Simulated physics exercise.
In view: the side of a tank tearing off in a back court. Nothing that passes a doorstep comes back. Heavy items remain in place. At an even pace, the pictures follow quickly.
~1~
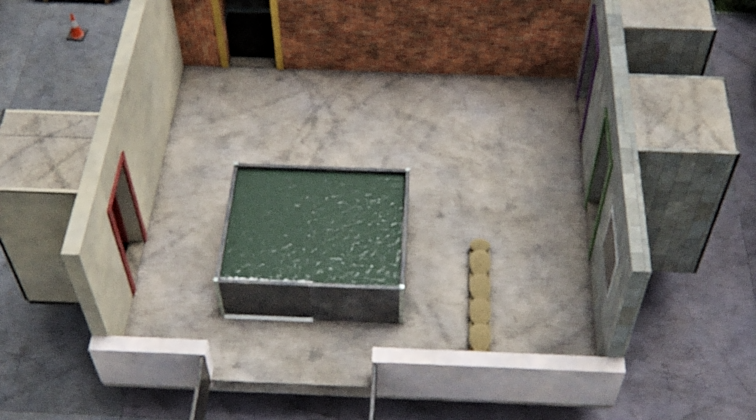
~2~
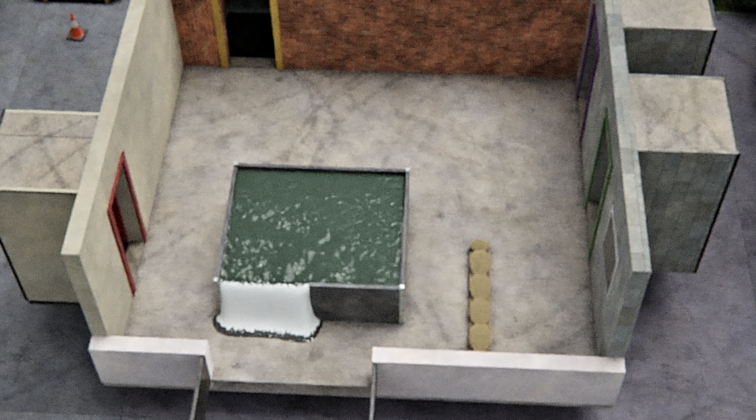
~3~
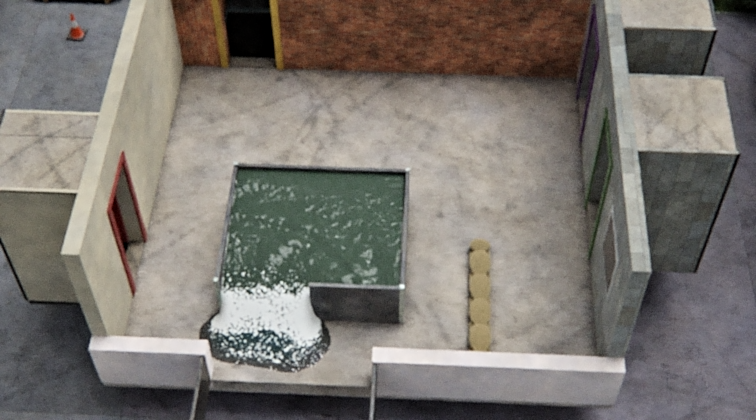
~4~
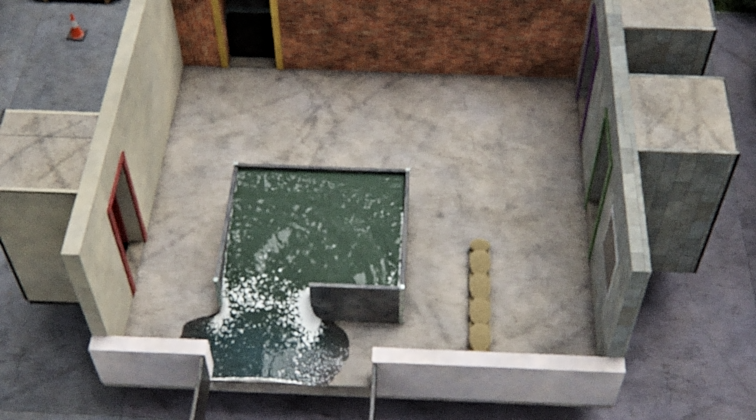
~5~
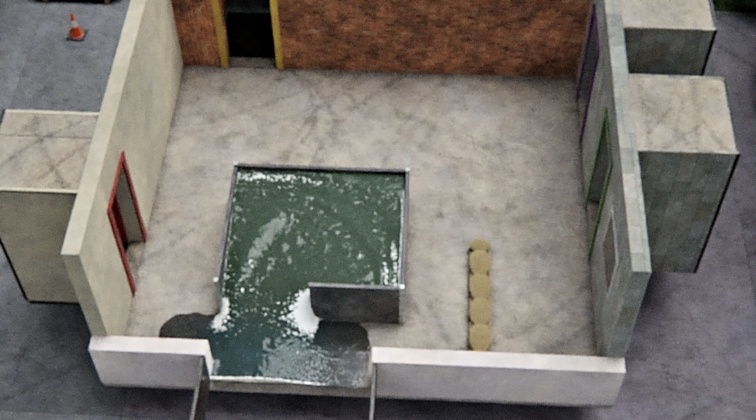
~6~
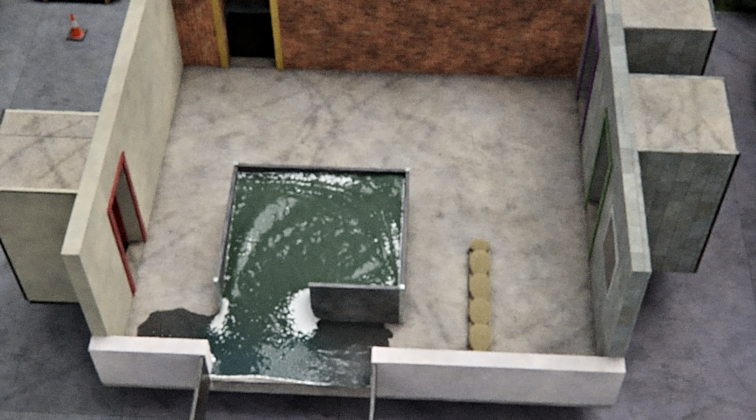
Green water bursting from the torn front side of a square tank in a walled court, spreading across the pale paved floor.
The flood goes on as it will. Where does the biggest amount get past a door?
At the yellow door.
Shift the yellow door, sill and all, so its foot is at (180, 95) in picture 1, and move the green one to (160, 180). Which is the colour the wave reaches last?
The final door reached is the purple-painted one.
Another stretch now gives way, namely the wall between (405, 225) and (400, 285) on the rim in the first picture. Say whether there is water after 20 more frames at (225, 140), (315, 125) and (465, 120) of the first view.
Point by point, in the order asked: Bare, bare, waterlogged.
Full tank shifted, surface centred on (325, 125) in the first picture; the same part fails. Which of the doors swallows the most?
That is the door marked red.
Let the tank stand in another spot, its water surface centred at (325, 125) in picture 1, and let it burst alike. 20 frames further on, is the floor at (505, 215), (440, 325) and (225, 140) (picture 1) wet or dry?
In the order given: Not reached, wetted and not reached.
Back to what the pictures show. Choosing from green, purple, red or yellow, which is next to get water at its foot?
The red one is reached first.
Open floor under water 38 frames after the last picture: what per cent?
I'd put it at roughly 35 per cent.
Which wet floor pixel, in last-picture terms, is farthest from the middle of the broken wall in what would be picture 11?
My estimate: Roughly (467, 376).
A moment on, water covers 10 % of the floor; yellow door not reached, red door not reached, green door not reached, purple door not reached.
Next, water covers 15 % of the floor; yellow door not reached, red door wet at the sill, nothing in, green door not reached, purple door not reached.
Then, water covers 30 % of the floor; yellow door not reached, red door a trickle in, green door not reached, purple door not reached.
Later, water covers 35 % of the floor; yellow door some in, red door a trickle in, green door not reached, purple door not reached.
In the end, water covers 55 % of the floor; yellow door a lot in, red door a trickle in, green door not reached, purple door not reached; the yellow door has let in the most.
